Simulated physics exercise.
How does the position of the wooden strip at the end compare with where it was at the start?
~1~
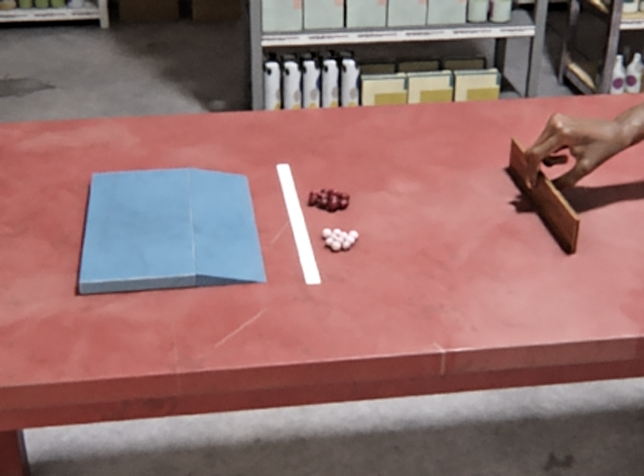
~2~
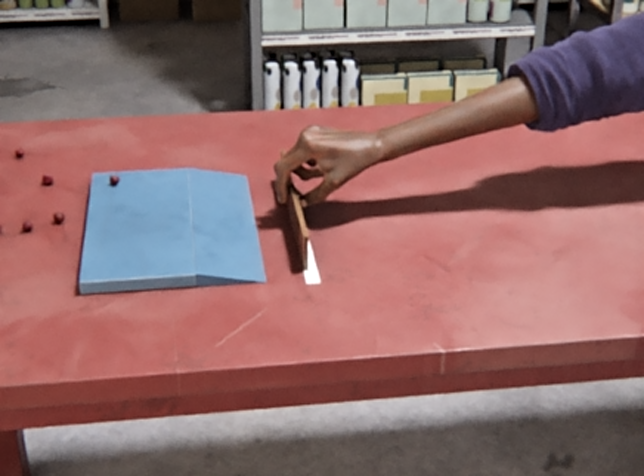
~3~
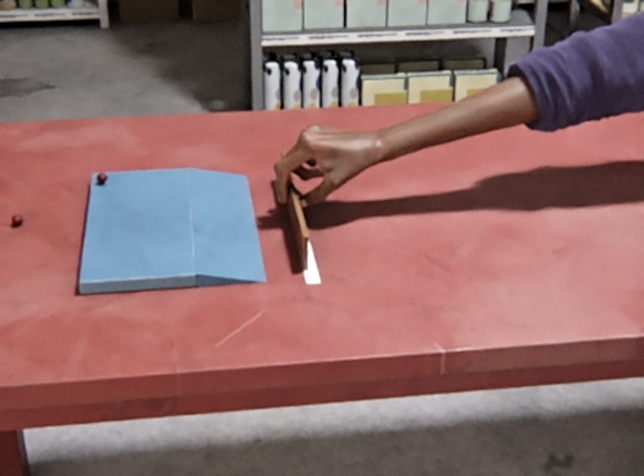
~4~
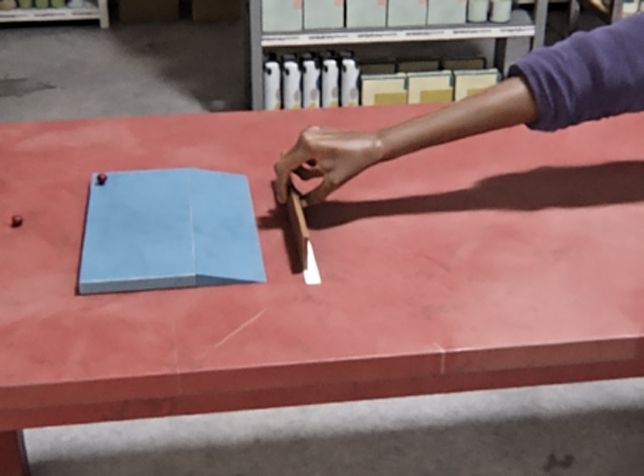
At the start the wooden strip stands toward the right side of the red table, well away from the tape. By the end it is farther left, held upright at the white tape beside the blue ramp.
